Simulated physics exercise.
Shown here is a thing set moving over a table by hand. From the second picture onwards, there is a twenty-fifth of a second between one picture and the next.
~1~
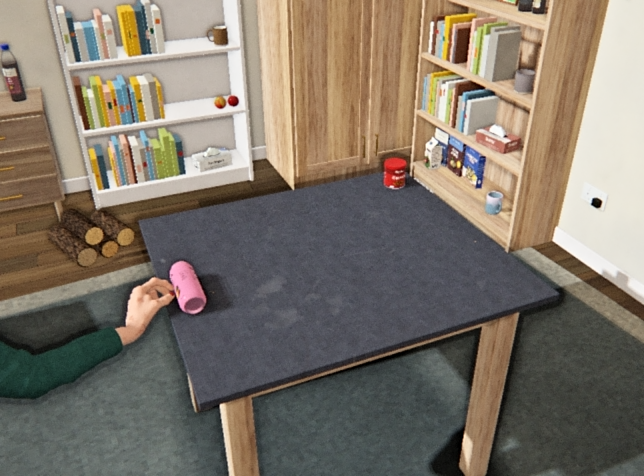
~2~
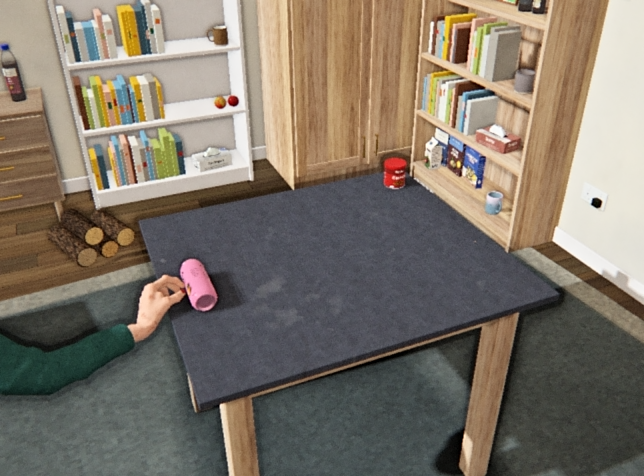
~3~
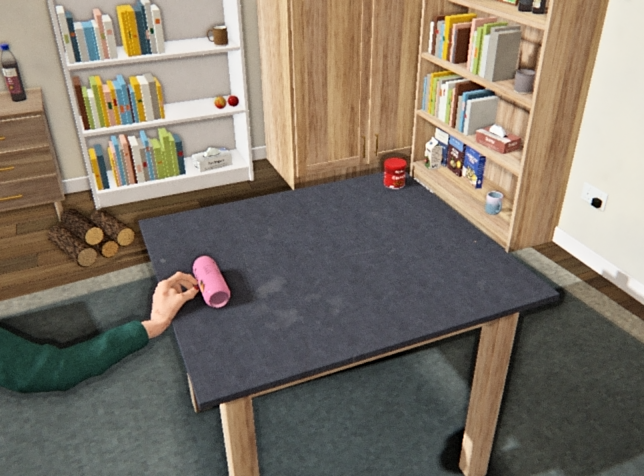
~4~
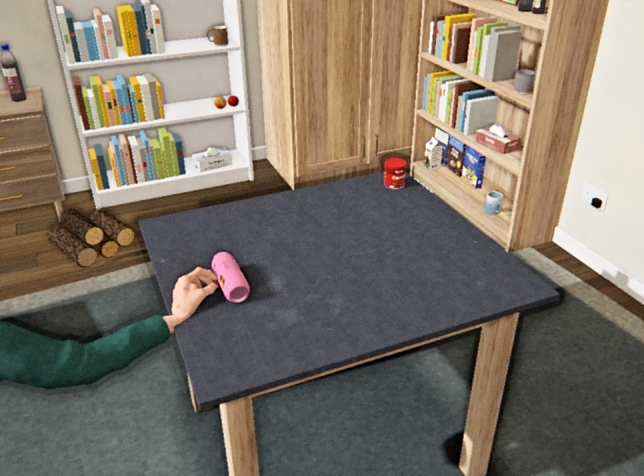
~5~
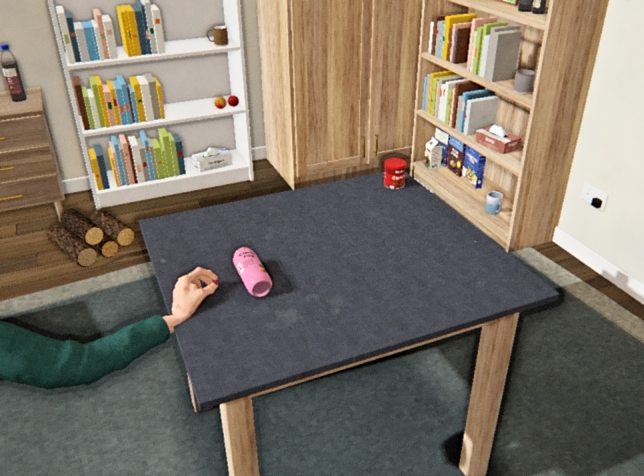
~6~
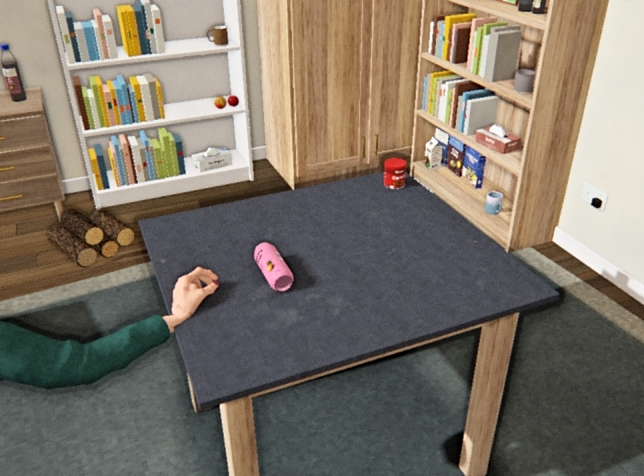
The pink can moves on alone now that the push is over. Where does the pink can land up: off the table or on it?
It leaves the top.
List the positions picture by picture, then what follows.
In the first frame, under the hand; pink can (187, 287).
In the second frame, under the hand; pink can (198, 284).
In the third frame, under the hand; pink can (211, 281).
In the fourth frame, pink can (230, 277).
In the fifth frame, pink can (252, 272) rolled about its own width.
In the sixth frame, pink can (273, 266) rolled well along.
Then, 0.30 s after the last picture, pink can rolled well along near (412, 233).
Then, 0.70 s after the last picture, pink can now off the table.
Then, 1.10 s after the last picture, things are still on the move.
By the end, off the table, pink can.
